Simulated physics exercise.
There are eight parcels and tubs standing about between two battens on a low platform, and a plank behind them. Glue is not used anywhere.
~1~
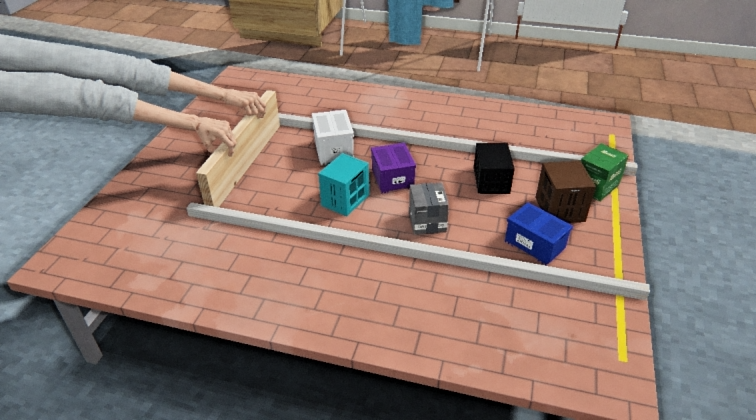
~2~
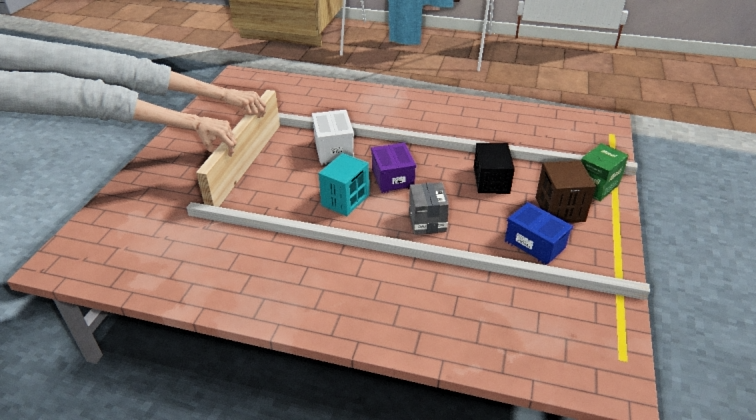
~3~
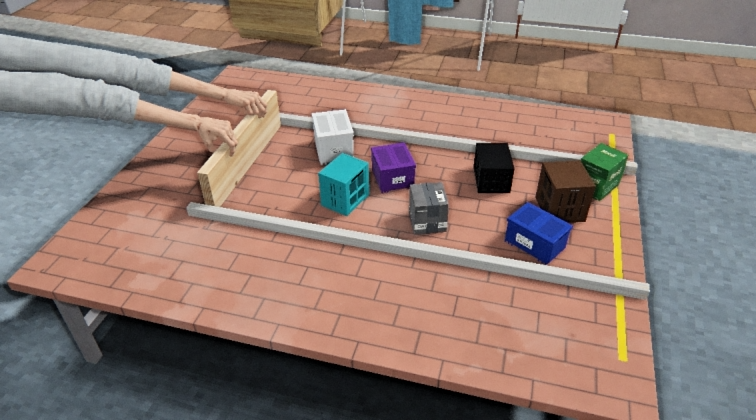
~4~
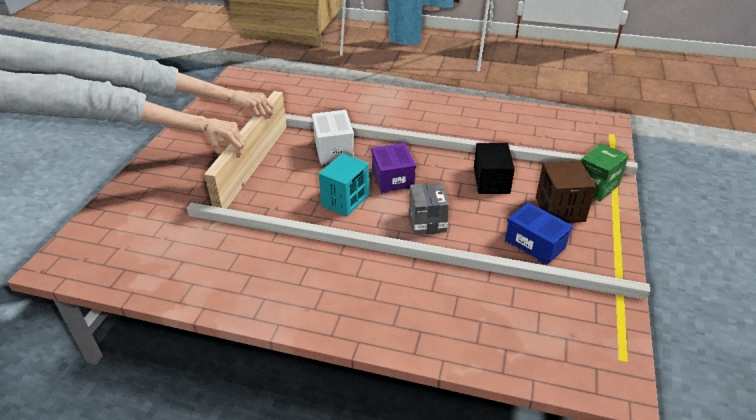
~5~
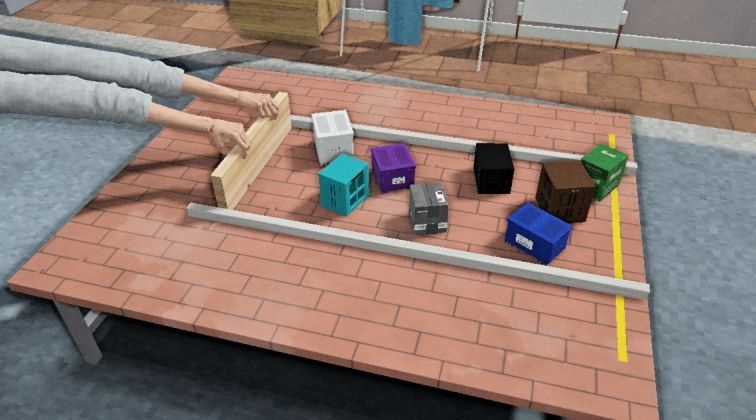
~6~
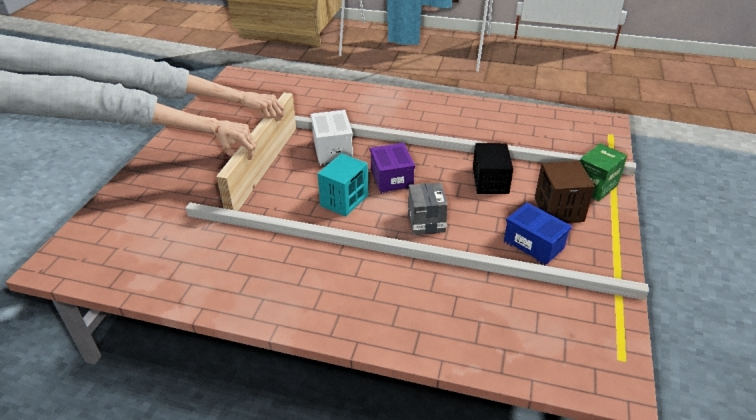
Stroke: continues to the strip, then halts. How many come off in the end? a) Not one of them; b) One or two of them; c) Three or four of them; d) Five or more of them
(d) Five or more of them.
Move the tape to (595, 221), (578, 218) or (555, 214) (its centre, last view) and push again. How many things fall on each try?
First 5, then 4, then 3.
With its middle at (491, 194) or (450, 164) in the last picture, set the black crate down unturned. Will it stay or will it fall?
Going in order, the first time it ends up below and the second time it ends up below.
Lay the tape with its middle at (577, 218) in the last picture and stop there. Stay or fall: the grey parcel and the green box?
Okay, so the grey parcel sits tight, the green box winds up off it.
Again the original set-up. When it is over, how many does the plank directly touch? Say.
At rest, 2 are in contact.
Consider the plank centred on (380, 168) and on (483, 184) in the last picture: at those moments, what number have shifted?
At the first spot 3, then 7.
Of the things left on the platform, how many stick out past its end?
2, I think.
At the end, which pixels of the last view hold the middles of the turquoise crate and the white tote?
Positions - first (640, 229), then (639, 186).
Early on, none off yet; green box at rest near (600, 172); brown crate at rest near (563, 192); blue tote at rest near (536, 234).
A while later, none off yet; green box at rest near (600, 172); brown crate travelled about its own width near (591, 201); blue tote travelled about its own width near (581, 244).
Finally, the number that fall off is five or more; lost, purple tote, grey parcel, black crate, blue tote, brown crate and green box.
